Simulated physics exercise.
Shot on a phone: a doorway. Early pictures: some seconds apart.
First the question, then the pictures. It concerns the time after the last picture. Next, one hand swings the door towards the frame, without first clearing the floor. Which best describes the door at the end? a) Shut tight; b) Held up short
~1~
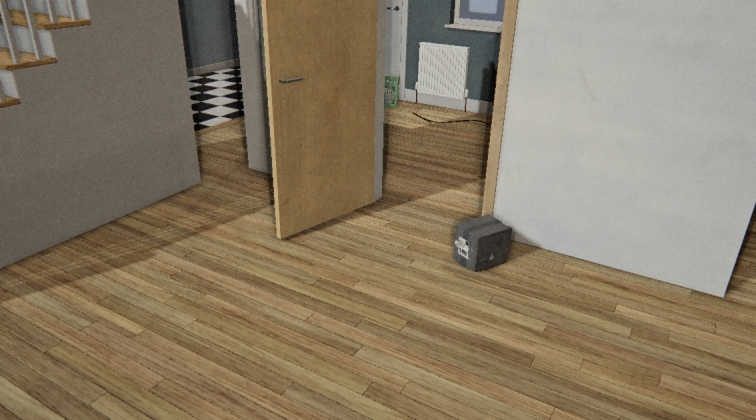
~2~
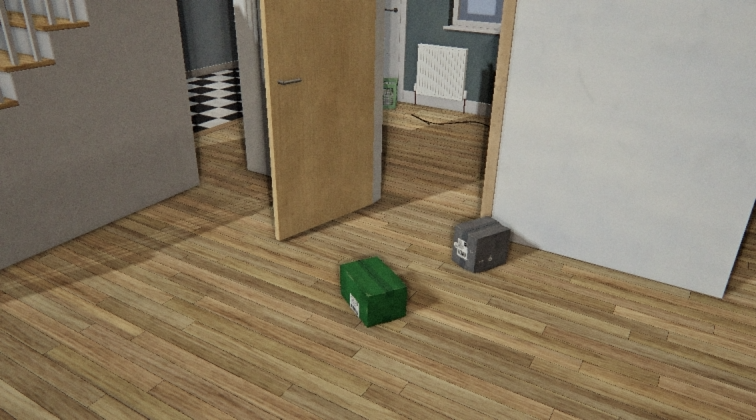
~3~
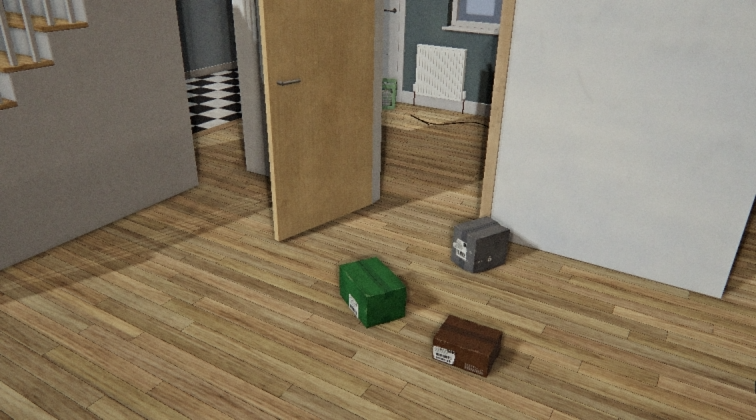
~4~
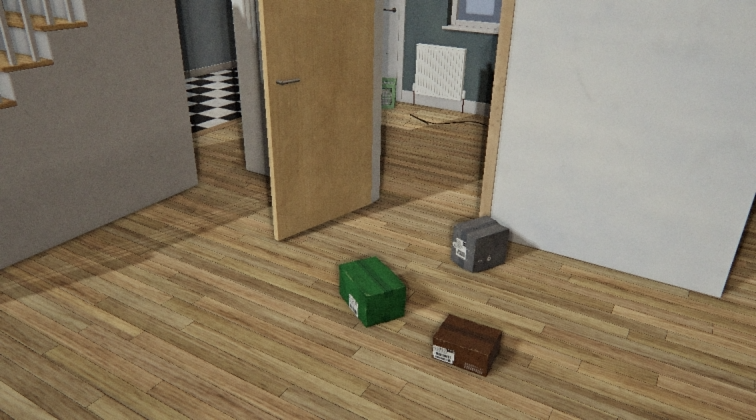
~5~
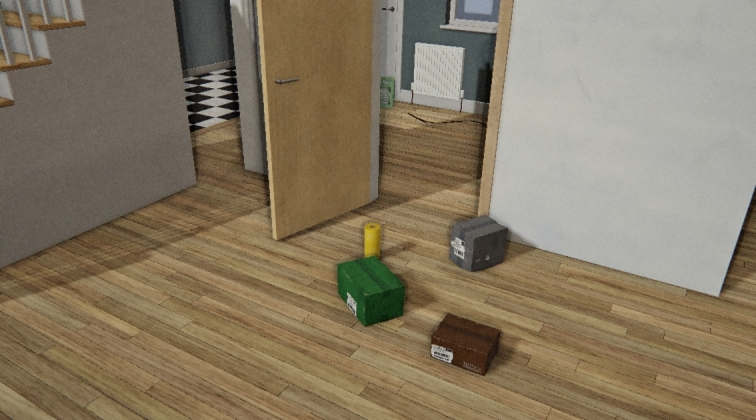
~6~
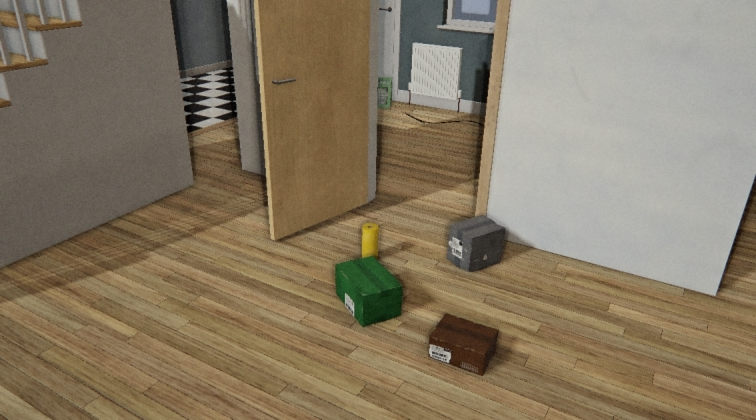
Option a: Shut tight.
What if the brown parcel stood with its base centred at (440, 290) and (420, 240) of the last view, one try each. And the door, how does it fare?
First try: It shuts; second try: It jams.
Then, 0.90 s later than the last frame, open by 55°; yellow roll moved about its own width near (385, 243).
Then, 1.20 s later than the last frame, open by 30°; yellow roll moved well along near (444, 240).
Then, 1.50 s later than the last frame, open by 2°; yellow roll tilted by 64° near (466, 234).
When it is over, open by 0°; lying over on the floor, yellow roll; the other 3 as before. End places, in pixels of the last picture, yellow roll near (465, 233).
